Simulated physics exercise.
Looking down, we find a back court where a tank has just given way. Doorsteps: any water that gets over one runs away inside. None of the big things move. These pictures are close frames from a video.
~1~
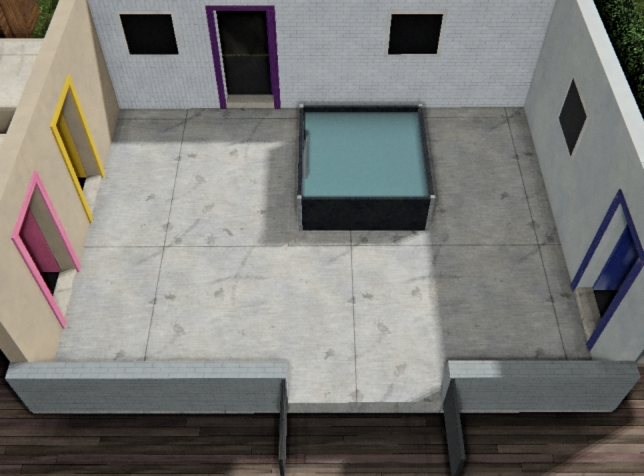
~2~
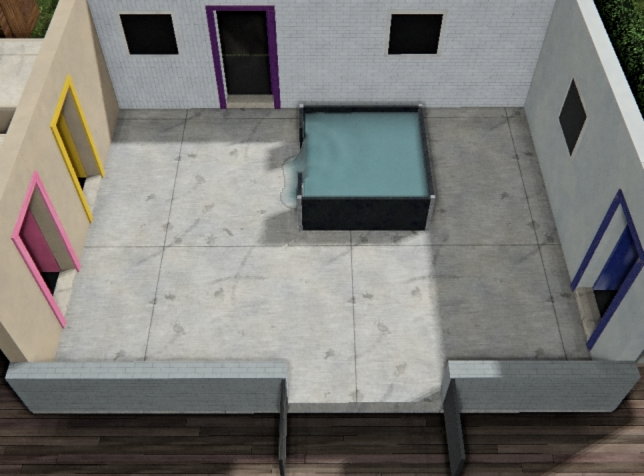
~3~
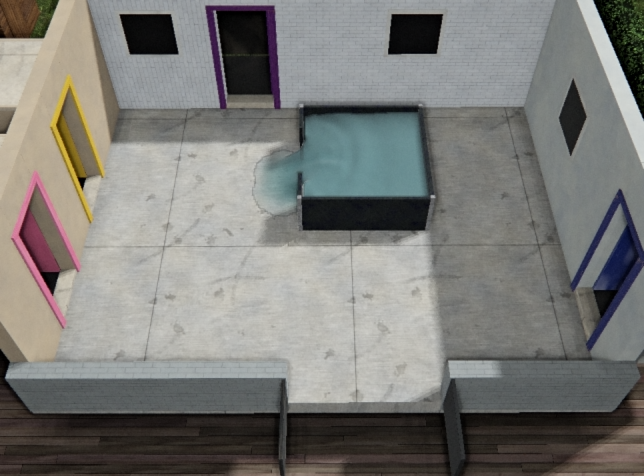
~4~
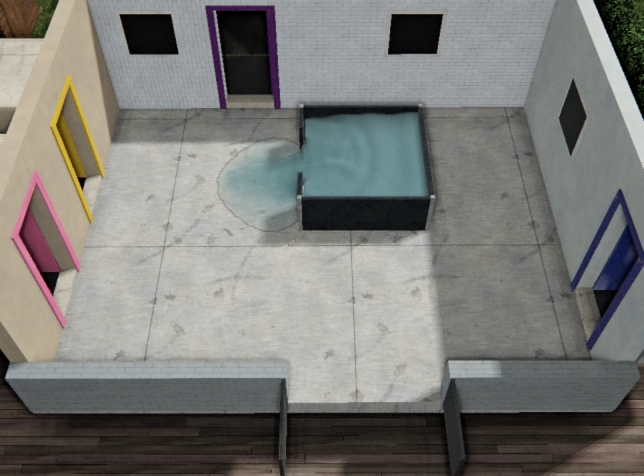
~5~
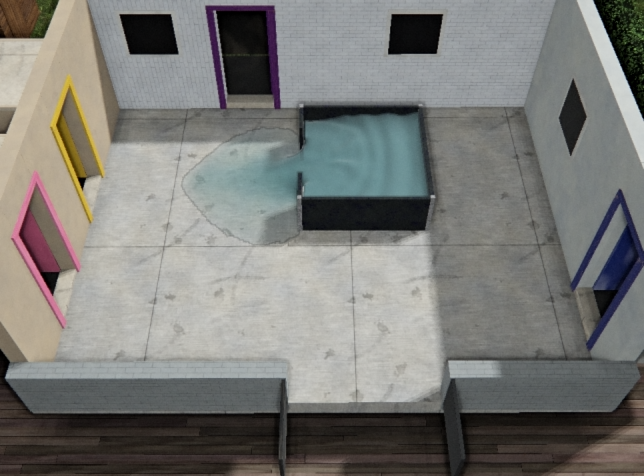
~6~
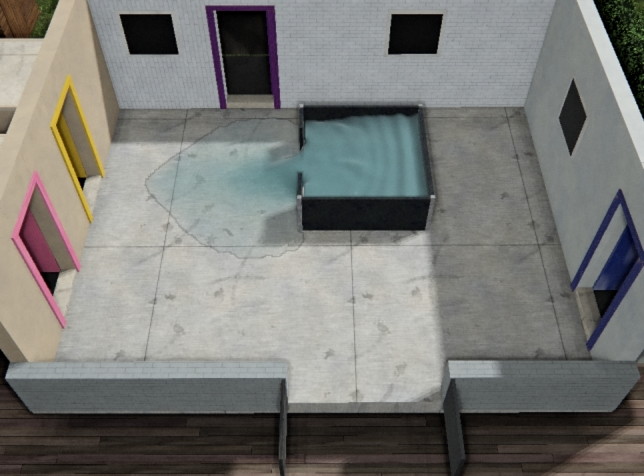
Water pours from the left side of a dark tank and spreads left across the courtyard floor.
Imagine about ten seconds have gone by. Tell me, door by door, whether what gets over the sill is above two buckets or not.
The yellow door is going to let through more than allowed. The pink door is going to let through more than allowed. The blue door is going to let through no more than allowed. The purple door is going to let through no more than allowed.
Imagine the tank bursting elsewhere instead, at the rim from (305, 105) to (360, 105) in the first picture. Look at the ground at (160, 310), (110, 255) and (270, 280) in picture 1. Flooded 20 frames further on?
Taking the spots in turn: Untouched, swamped and untouched.
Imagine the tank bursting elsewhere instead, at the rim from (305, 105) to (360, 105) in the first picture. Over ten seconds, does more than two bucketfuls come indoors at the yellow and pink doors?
The yellow door ends up above, while the pink door falls short.
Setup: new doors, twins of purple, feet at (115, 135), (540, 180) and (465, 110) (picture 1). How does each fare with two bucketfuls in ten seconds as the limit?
Crosses the line; stays below the line; stays below the line.
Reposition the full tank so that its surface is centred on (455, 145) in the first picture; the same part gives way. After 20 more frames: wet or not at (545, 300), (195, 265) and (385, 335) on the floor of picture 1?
First spot bare, second swamped, third bare.
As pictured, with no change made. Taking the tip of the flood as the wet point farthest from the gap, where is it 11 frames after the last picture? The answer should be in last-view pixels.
At roughly (54, 364).
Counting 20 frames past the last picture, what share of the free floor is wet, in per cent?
It comes to 35 per cent.
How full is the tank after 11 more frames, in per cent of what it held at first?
Roughly 54 %.
A moment on, water covers 30 % of the floor; the yellow door over two buckets in, the pink door not reached, the blue door not reached, the purple door wet at the sill, nothing in.
Next, water covers 35 % of the floor; the yellow door far over two buckets in, the pink door under two buckets in, the blue door not reached, the purple door wet at the sill, nothing in.
Then, water covers 35 % of the floor; the yellow door far over two buckets in, the pink door over two buckets in, the blue door not reached, the purple door wet at the sill, nothing in.
Later, water covers 60 % of the floor; the yellow door far over two buckets in, the pink door over two buckets in, the blue door not reached, the purple door wet at the sill, nothing in.
In the end, water covers 90 % of the floor; the yellow door far over two buckets in, the pink door over two buckets in, the blue door wet at the sill, nothing in, the purple door wet at the sill, nothing in.
